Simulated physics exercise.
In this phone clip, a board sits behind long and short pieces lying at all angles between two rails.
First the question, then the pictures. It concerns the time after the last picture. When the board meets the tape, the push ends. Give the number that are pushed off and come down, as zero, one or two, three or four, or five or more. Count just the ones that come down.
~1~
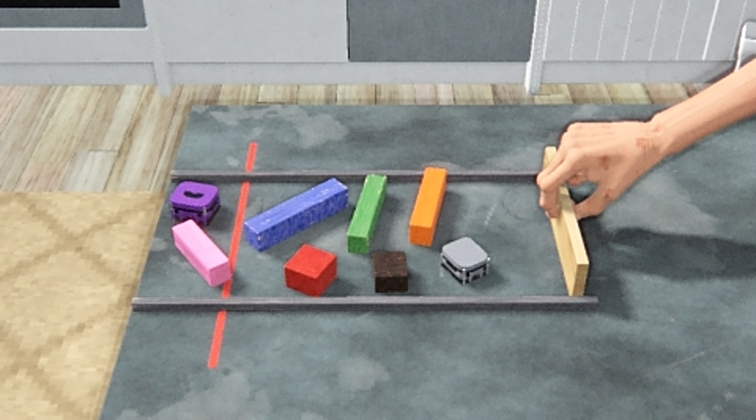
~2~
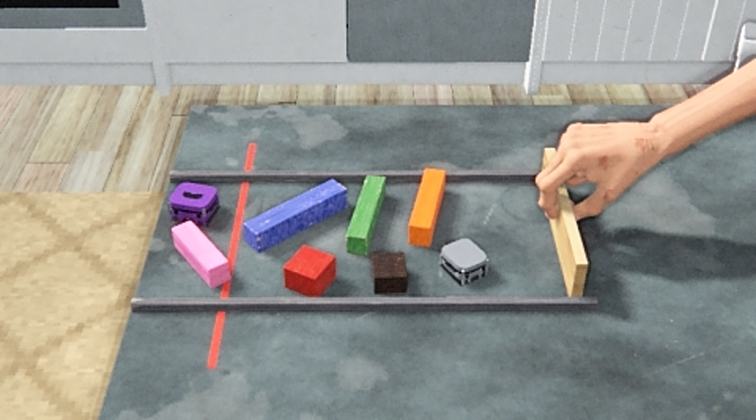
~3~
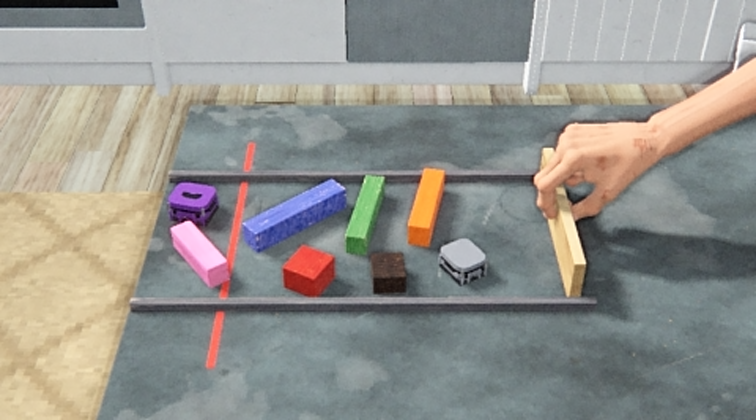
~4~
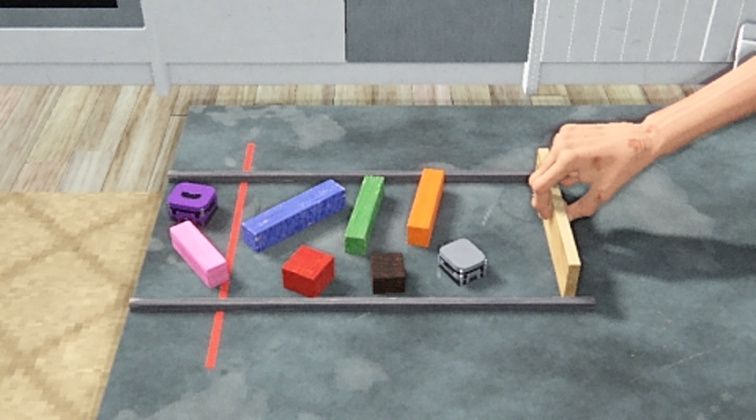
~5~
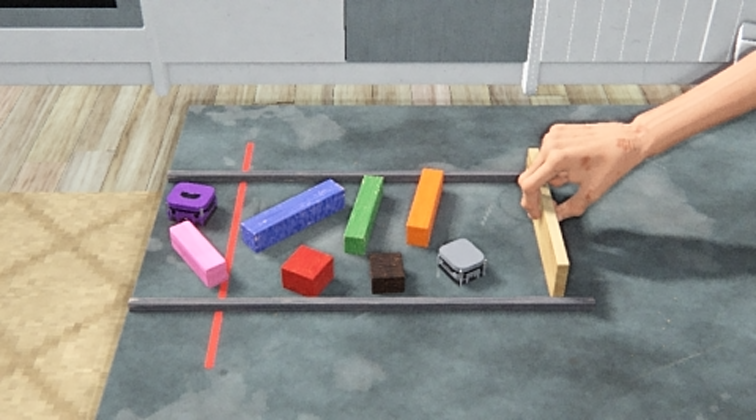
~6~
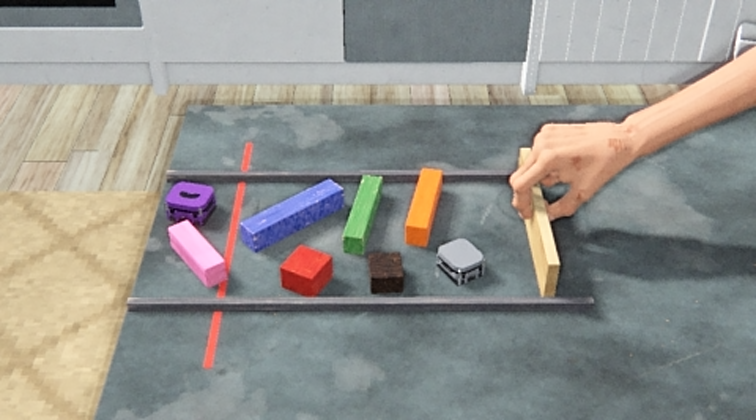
One or two come down.
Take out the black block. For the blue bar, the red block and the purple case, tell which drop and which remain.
The blue bar holds on, the red block is kept, the purple case falls.
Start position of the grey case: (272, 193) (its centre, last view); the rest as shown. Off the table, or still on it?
Placed there, it does not drop.
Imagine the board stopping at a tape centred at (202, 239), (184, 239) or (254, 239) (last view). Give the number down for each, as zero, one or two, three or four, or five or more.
So, tape by tape, it's 3 or 4, then three or four, then zero.
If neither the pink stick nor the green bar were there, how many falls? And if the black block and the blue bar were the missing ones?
That gives 0 for the first pair taken away and 0 for the second.
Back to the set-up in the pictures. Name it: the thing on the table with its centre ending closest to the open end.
It's the blue bar.
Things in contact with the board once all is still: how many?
The count in contact is 3.
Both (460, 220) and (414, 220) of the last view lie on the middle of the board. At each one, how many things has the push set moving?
Tally at point one: 1; at point two: 3.
A little later, none off yet; purple case at rest near (191, 204); pink stick at rest near (197, 253); blue bar at rest near (294, 215).
Next, none off yet; purple case at rest near (191, 204); pink stick at rest near (197, 253); blue bar shifted a little near (253, 217).
When it is over, the number that fall off is one or two; down, pink stick and purple case.
